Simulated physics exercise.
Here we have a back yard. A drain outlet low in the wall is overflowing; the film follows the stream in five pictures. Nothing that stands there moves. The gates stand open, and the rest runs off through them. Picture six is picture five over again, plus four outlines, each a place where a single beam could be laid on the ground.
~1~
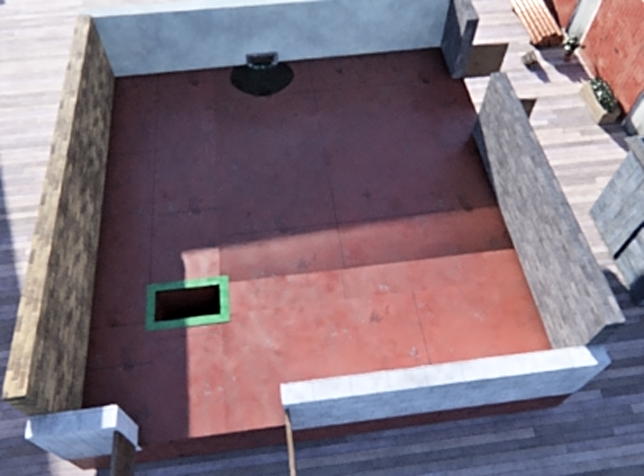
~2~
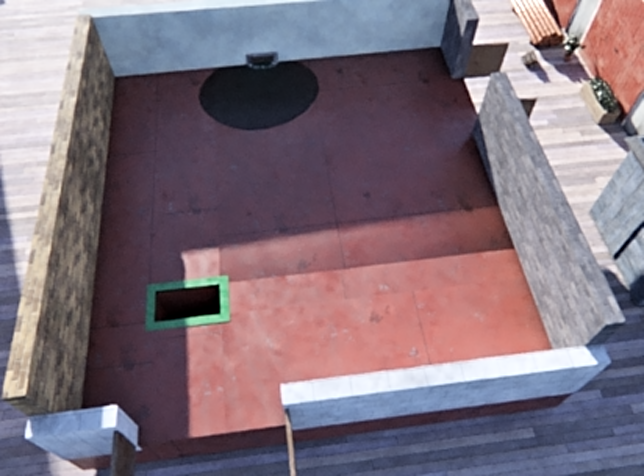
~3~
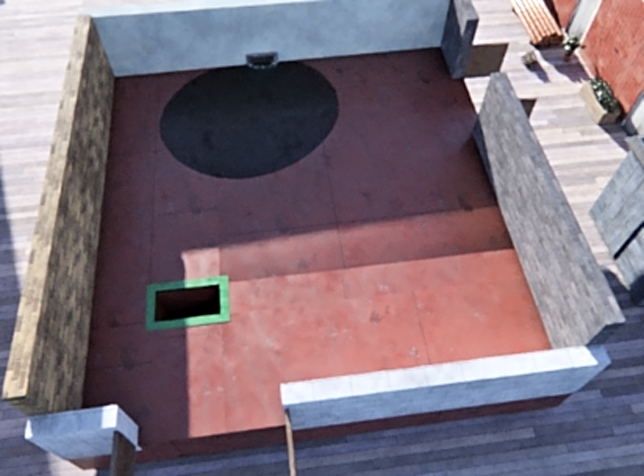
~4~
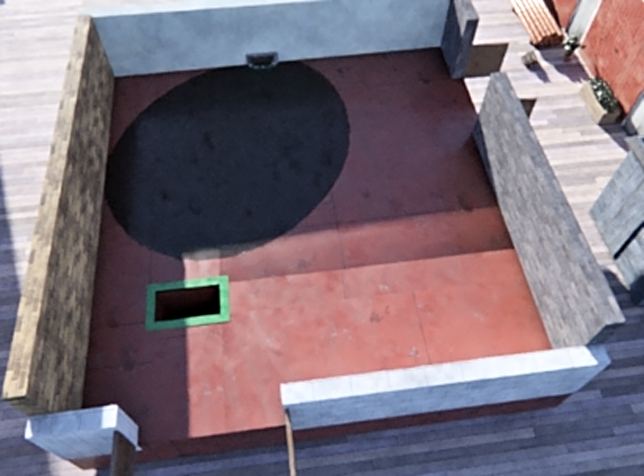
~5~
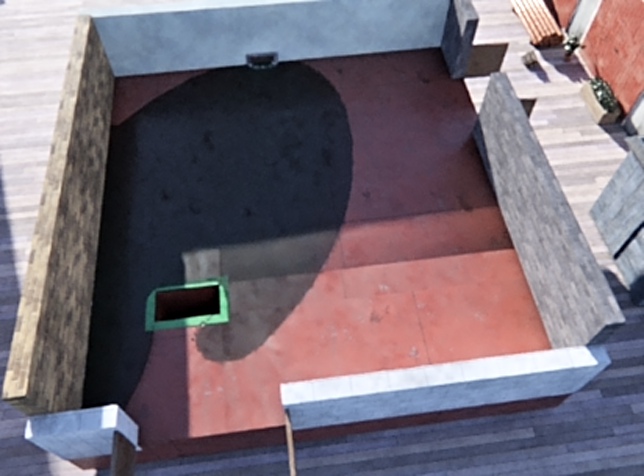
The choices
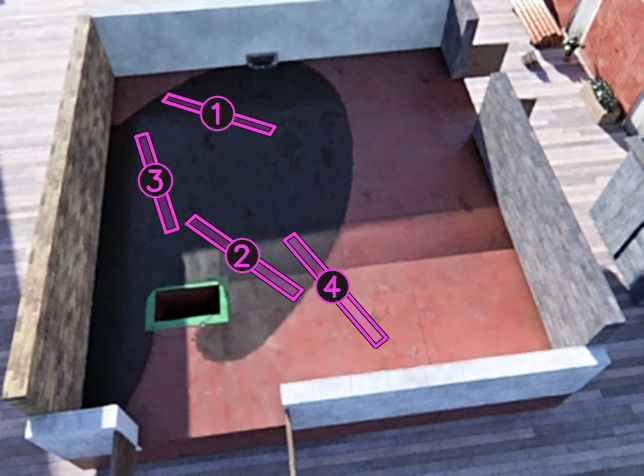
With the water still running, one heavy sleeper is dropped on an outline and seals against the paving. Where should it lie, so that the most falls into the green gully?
Best: 3.
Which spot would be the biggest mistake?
Spot 2.
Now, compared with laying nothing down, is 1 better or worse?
It is worse.
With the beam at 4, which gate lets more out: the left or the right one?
The left one.
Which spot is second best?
It is 4.
In magenta, 1 from (165, 97) to (272, 130); 2 from (190, 219) to (297, 294); 3 from (141, 134) to (171, 230); 4 from (289, 236) to (381, 342).
With 1, about 20 % of the stream goes into the green gully, about 80 % out by the gates.
With 2, about 3 % of the stream goes into the green gully, about 97 % out by the gates.
With 3, about 62 % of the stream goes into the green gully, about 38 % out by the gates.
With 4, about 34 % of the stream goes into the green gully, about 66 % out by the gates.
